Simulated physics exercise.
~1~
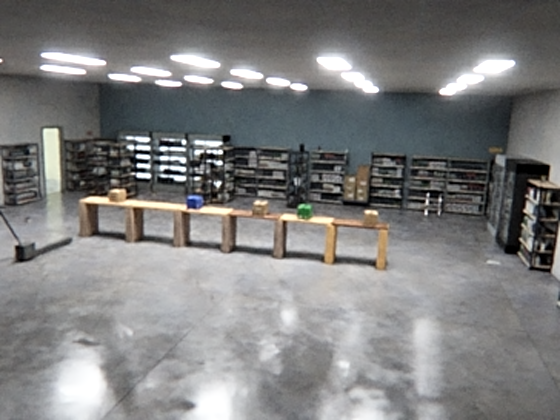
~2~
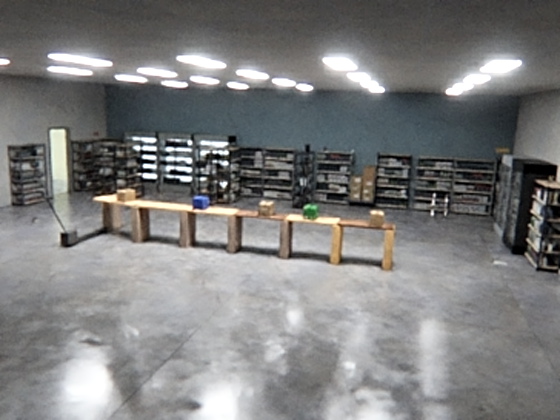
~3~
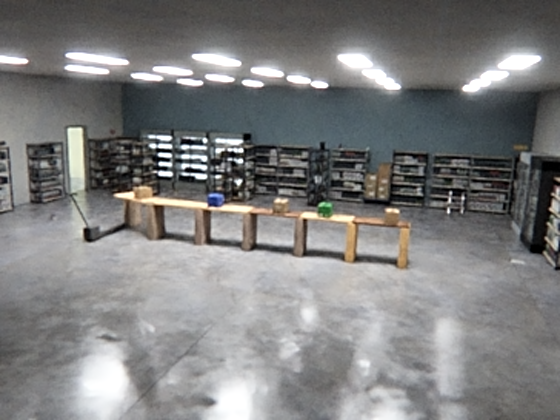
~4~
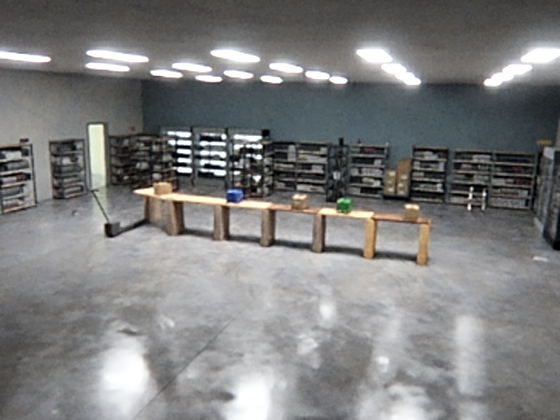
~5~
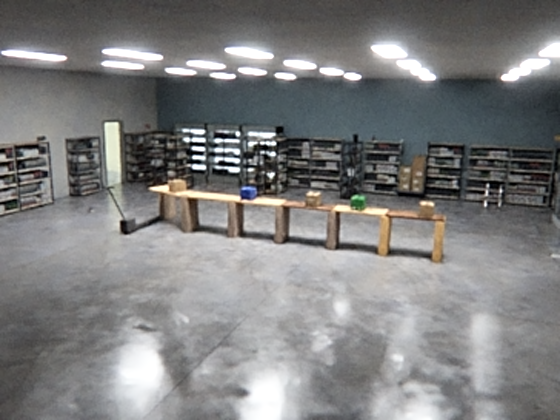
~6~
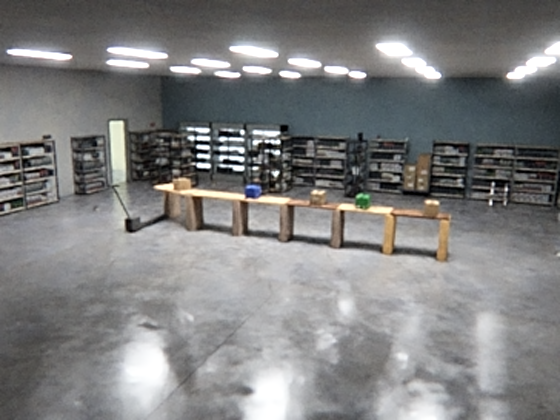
At the start, a long row of boards resting on timber uprights stands across the concrete floor of a large shop, with small cartons on top, one blue and one green. A low jack with a long handle sits just off the left end of the row. The jack moves a short way right, up to the foot of the leftmost upright, and stops there. The view swings slightly left, bringing more of the shelving along that side into sight. Nothing falls, and the row ends still standing with the blue and green cartons in their places.
